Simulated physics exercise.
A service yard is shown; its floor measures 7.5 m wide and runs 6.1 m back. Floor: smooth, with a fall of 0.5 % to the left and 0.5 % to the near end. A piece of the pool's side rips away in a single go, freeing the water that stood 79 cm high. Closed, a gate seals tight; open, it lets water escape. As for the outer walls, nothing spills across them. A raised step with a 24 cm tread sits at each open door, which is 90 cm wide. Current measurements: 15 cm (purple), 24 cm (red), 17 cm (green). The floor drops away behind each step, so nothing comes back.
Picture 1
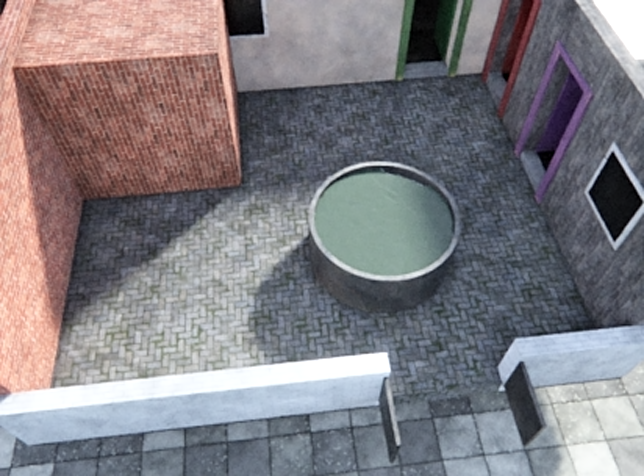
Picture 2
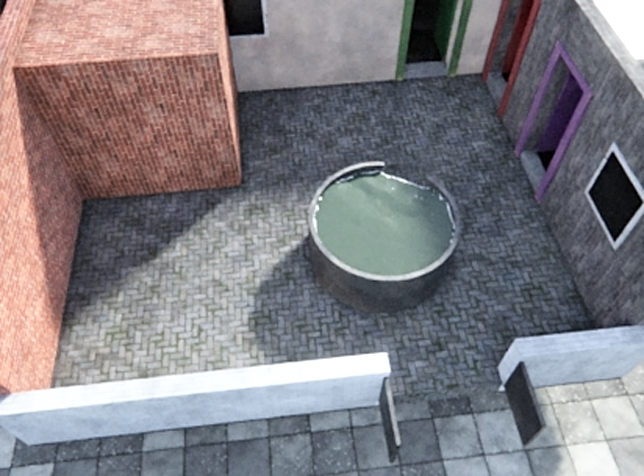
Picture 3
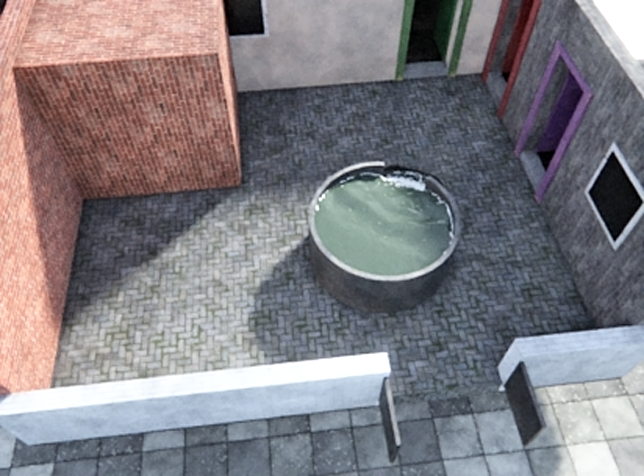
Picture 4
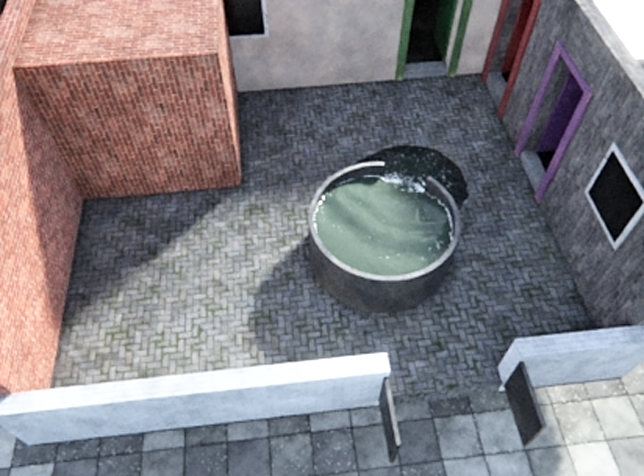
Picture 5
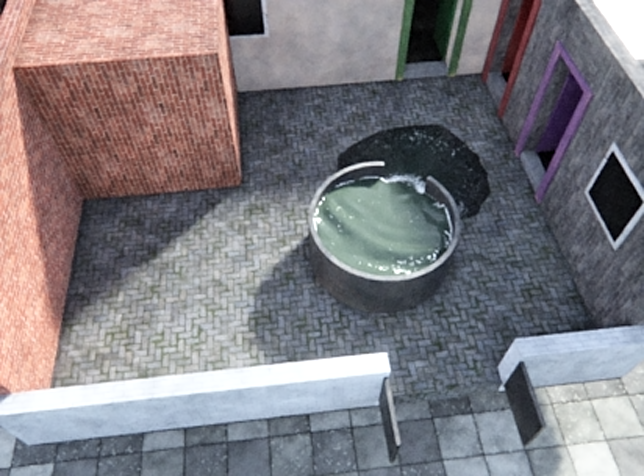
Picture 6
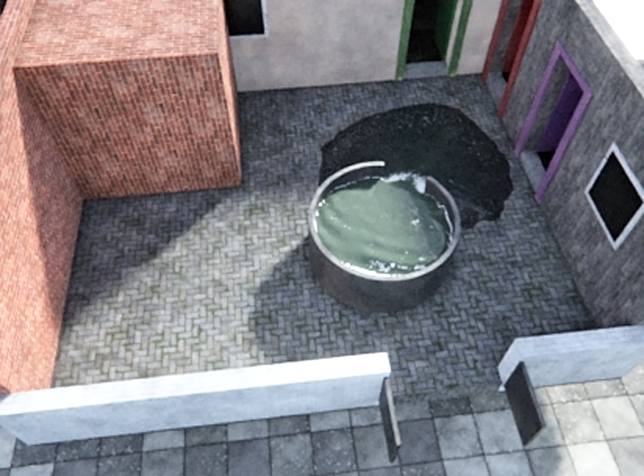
Greenish water churns in a round, dark-walled pool as a piece of its far rim breaks away, and a dark wet patch spreads over the grey herringbone paving behind it, widening back and right. The walled yard is seen from high above by a still camera. Red brick stands left, green, red and purple doorways line the back and right, and a low white wall runs in front.
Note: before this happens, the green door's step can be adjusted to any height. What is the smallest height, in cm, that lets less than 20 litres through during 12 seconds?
About 22 cm.
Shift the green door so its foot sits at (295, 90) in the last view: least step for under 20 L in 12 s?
Roughly 9.5 cm.
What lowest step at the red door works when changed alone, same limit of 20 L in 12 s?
At the red door it takes roughly 22 centimetres.
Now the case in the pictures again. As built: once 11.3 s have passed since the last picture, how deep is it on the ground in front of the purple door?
Lab note: Depth approx. 7.0 cm.
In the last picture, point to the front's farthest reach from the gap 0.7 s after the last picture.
Around (479, 78).
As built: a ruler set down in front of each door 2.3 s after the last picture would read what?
Reading in centimetres: Purple = 12, red = 23, green = 24.
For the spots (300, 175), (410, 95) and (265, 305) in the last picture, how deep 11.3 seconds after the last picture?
Approx. 5 / 7 / 6 cm.
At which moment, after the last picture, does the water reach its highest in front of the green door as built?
Peak time: Around 1.8 s.
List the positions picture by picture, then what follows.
The pool at (384, 220) is whole and still, 79 cm deep; the green door at (433, 32) is dry, in the first picture.
Water pours out on the far side and has run 0.3 m, to a hidden place; about 10 cm deep outside, 79 cm at the back, in the second picture.
The gap is on the far side, the front 0.8 m out at a hidden place; the back of the pool holds 79 cm, in the third picture.
The front is at (433, 152), 1.4 m from the gap on the far side; 1.9 m2 of floor is wet, 79 cm left at the back, in the fourth picture.
Water pours out on the far side and has run 2.0 m, to (439, 130); about 5 cm deep outside, 76 cm at the back, in the fifth picture.
The gap is on the far side, the front 2.6 m out at (448, 109); the back of the pool holds 67 cm; the green door at (433, 32), 3.4 m from the gap, is still 0.9 m from the nearest water, in the sixth picture.
Then, 0.7 s after the last picture water covers 30 % of the floor, deepest (40 cm) near (479, 78); 23 cm at the green door, 0 litres in over its 17 cm step.
Then, 2.3 s after the last picture water covers 35 % of the floor, deepest (26 cm) near (413, 205); 24 cm at the green door, 47 litres in over its 17 cm step.
Then, 11.3 s after the last picture water covers 95 % of the floor, deepest (13 cm) near (46, 417); 7 cm at the green door, 60 litres in over its 17 cm step.
At the green door as built, the water peaked near 30 cm, 1.7 s after the last picture.
Run again over the same 12 s with other heights there, 33 litres in over 20 cm, 5 litres over 27 cm. The limit of 20 litres is kept from about 22 cm up.
